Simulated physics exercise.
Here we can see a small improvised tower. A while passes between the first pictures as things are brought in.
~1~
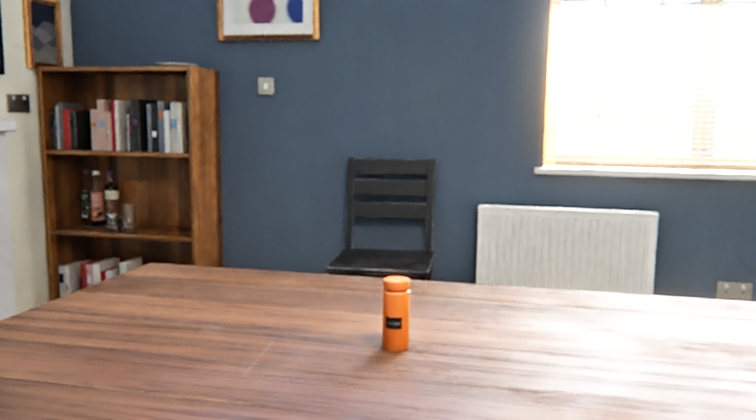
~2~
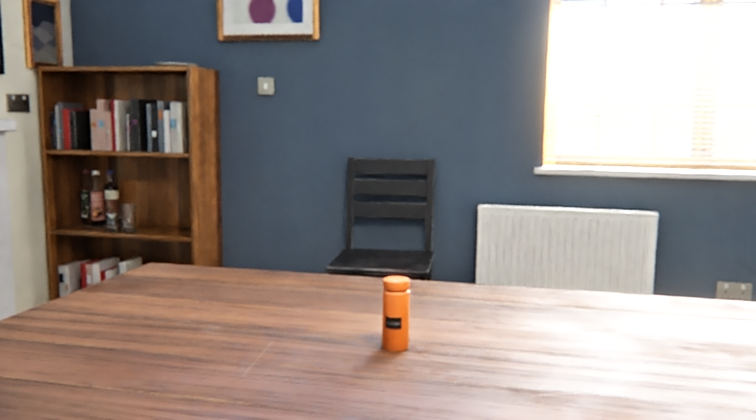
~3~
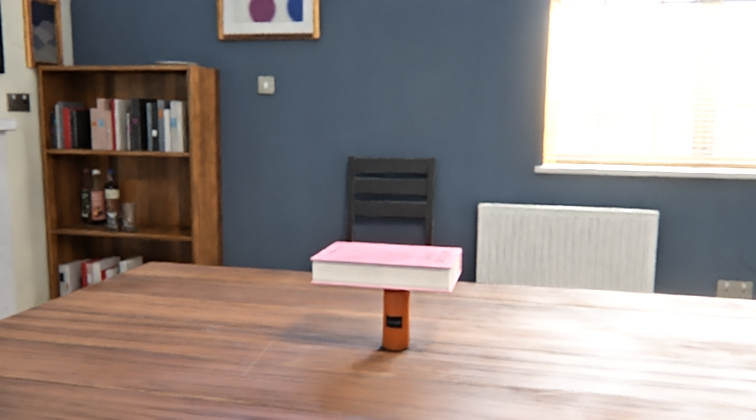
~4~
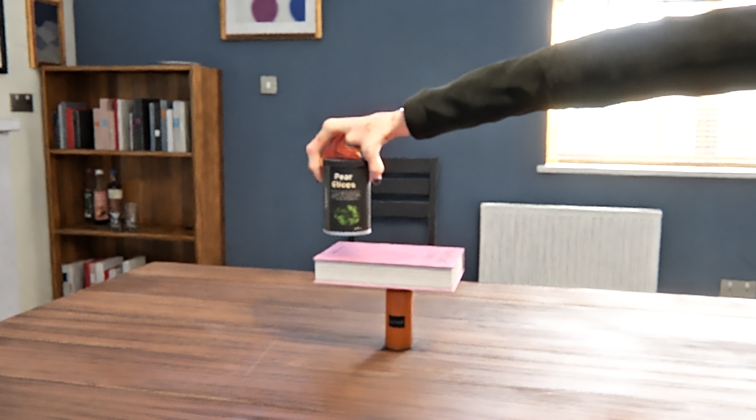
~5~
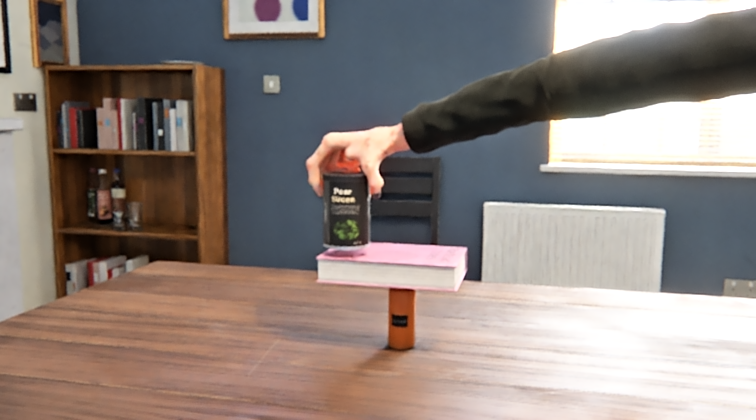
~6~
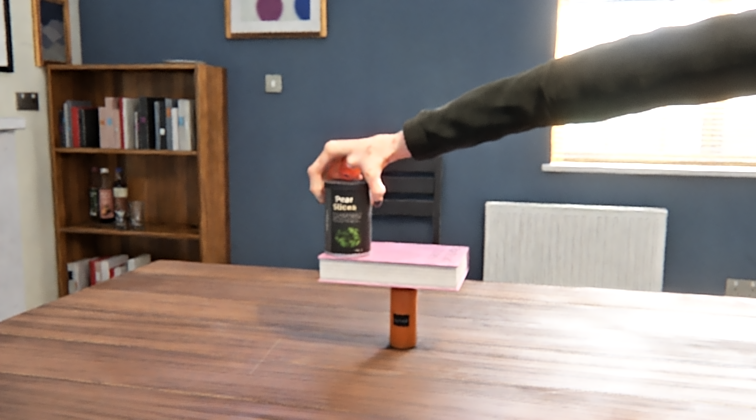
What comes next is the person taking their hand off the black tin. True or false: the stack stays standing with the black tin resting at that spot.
False.
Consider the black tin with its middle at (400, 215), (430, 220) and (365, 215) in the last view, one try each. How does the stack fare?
Stands firm, stands firm, topples.
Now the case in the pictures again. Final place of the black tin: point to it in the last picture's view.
Look around (227, 327) in the final frame.
Then, 0.30 s past the last view, black tin now fallen; pink book rocked 36° from its first pose.
Then, 0.50 s past the last view, pink book rocked 74° from its first pose.
Then, 0.90 s past the last view, pink book now fallen; orange shaker rocked 59° from its first pose.
Then, 1.00 s past the last view, orange shaker now fallen.
Finally, fallen, pink book, orange shaker and black tin. Final places as the last picture's camera would see them, black tin near (226, 328). The stack comes apart.
